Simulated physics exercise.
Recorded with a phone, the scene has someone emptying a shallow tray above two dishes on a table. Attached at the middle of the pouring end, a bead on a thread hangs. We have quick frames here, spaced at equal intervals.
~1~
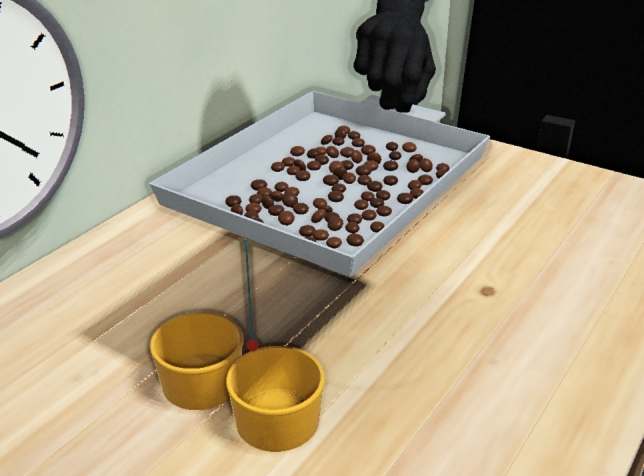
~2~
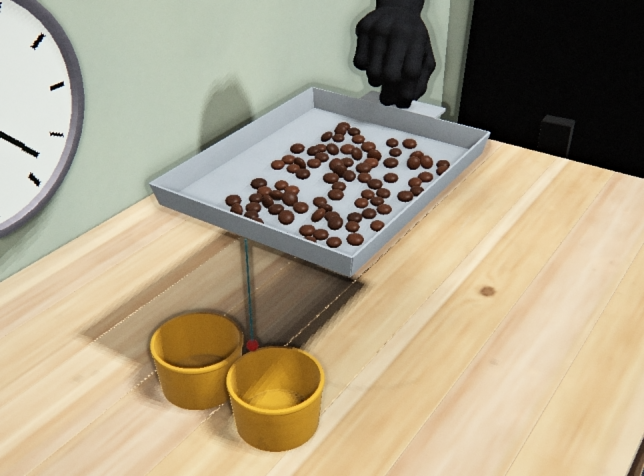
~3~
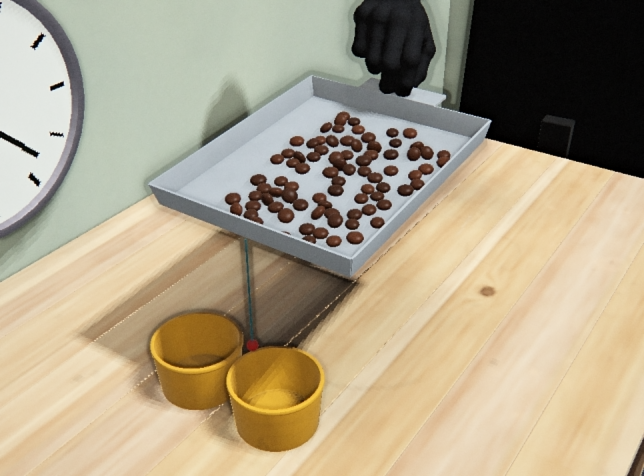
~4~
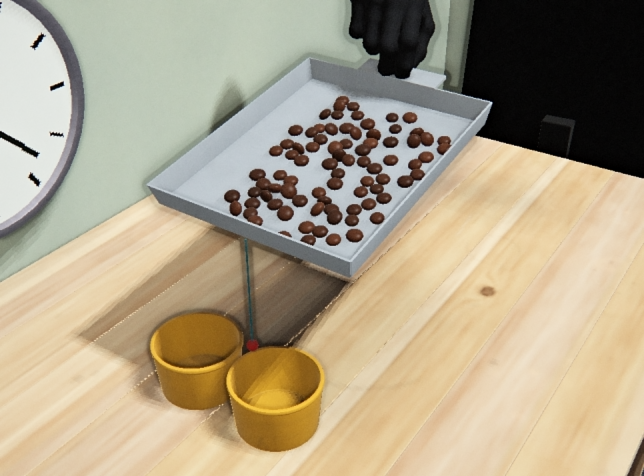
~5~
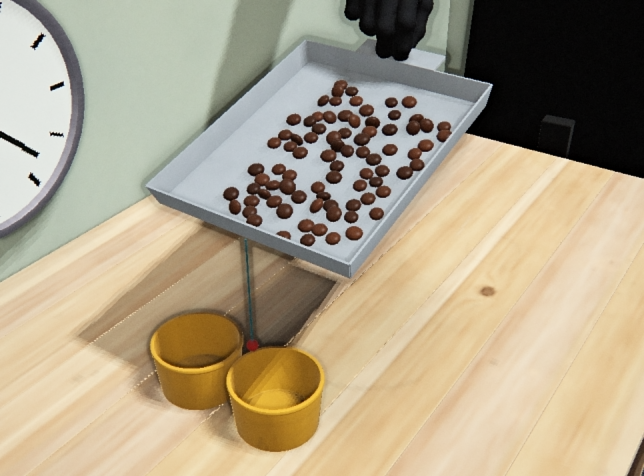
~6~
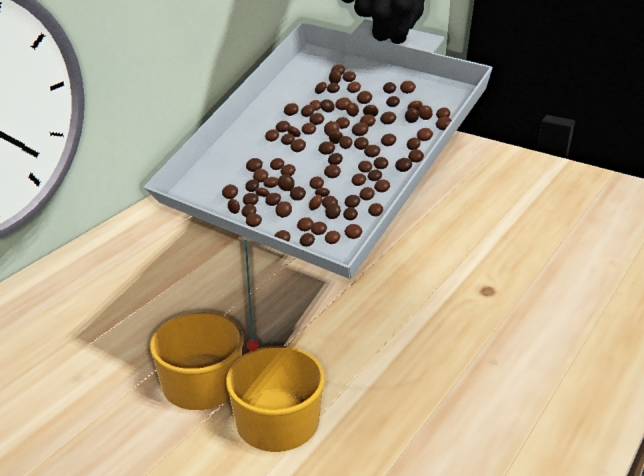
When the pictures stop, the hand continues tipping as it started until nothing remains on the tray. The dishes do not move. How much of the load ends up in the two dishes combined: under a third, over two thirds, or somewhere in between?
Most likely the dishes are going to collect a small share, below one third of the load.
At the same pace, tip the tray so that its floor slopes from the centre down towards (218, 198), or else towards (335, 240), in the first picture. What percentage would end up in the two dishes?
60 %, give or take, and then 10 %.
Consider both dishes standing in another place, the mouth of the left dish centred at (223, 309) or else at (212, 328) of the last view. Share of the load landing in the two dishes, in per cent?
Around 0 and around 0 per cent, in that order.
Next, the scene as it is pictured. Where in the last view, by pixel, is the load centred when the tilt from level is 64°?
The load is centred near (278, 223).
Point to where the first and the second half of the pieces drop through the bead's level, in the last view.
The leading part at (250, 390), the rest of it at (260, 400).
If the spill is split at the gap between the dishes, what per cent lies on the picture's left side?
Close to 70 %.
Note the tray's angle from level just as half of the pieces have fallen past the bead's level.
Somewhere around 115 degrees.
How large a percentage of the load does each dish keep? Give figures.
Left dish 0 per cent; right dish 10 per cent.
Shortly afterwards, tray tipped steeply; the whole lot on the tray.
Next, tray tipped past a quarter turn; near half on the tray; only a few in the right dish; near a quarter outside both; near a quarter in the air.
Some moments later, tray tipped past a quarter turn; a little in the right dish; the bulk outside both.
In the end, tray tipped past a quarter turn; a little in the right dish; none at all in the left dish; the bulk outside both.
